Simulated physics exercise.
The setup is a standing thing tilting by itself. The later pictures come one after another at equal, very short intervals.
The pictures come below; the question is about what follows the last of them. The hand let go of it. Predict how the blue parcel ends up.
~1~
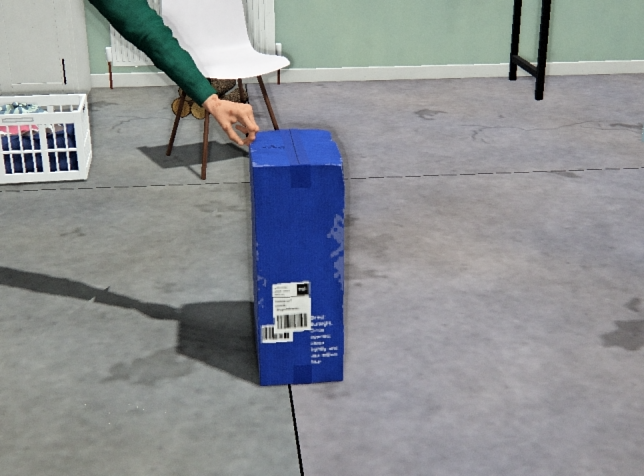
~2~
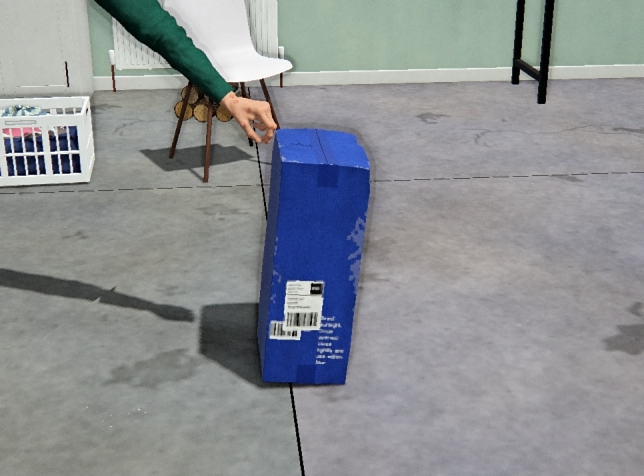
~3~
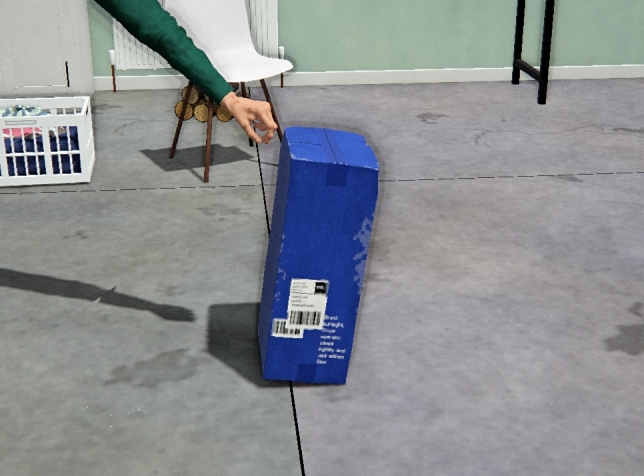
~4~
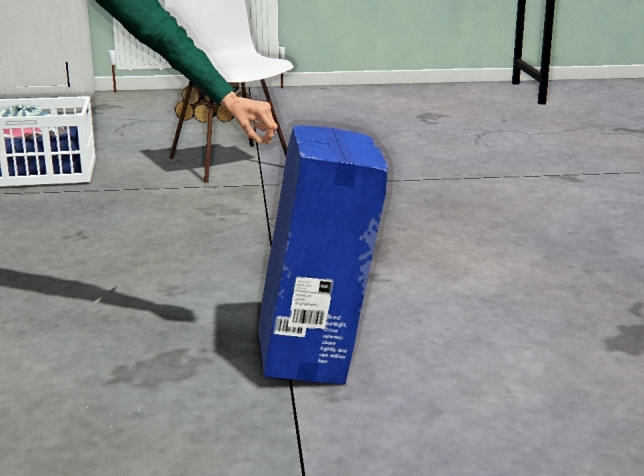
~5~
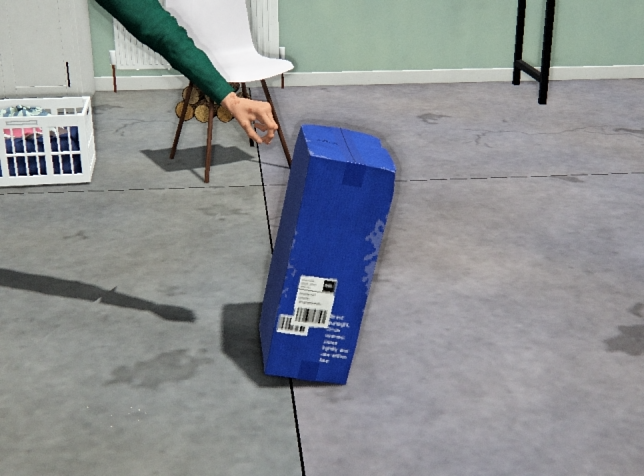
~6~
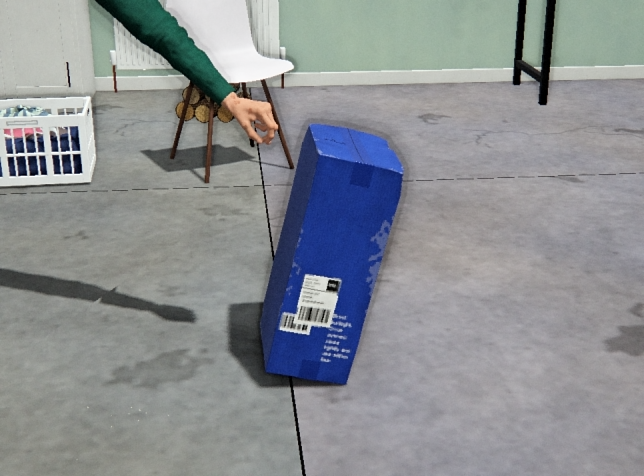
It will tilt too far to recover.
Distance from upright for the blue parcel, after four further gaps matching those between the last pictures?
20°.
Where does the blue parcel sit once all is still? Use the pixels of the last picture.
Its middle settles near (456, 316) in the last picture.
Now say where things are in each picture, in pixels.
Blue parcel (296, 255) upright, in the first frame.
Blue parcel (310, 255) 6° off upright, in the second frame.
Blue parcel (314, 254) 8° off upright, in the third frame.
Blue parcel (319, 253) 10° off upright, in the fourth frame.
Blue parcel (323, 253) 12° off upright, in the fifth frame.
Blue parcel (327, 252) 14° off upright, in the sixth frame.
Then, 0.20 s past the last view, blue parcel 31° off upright near (362, 252).
Then, 0.36 s past the last view, blue parcel 50° off upright near (400, 263).
Then, 0.48 s past the last view, blue parcel 75° off upright near (437, 293).
Finally, the blue parcel topples, near (456, 316).
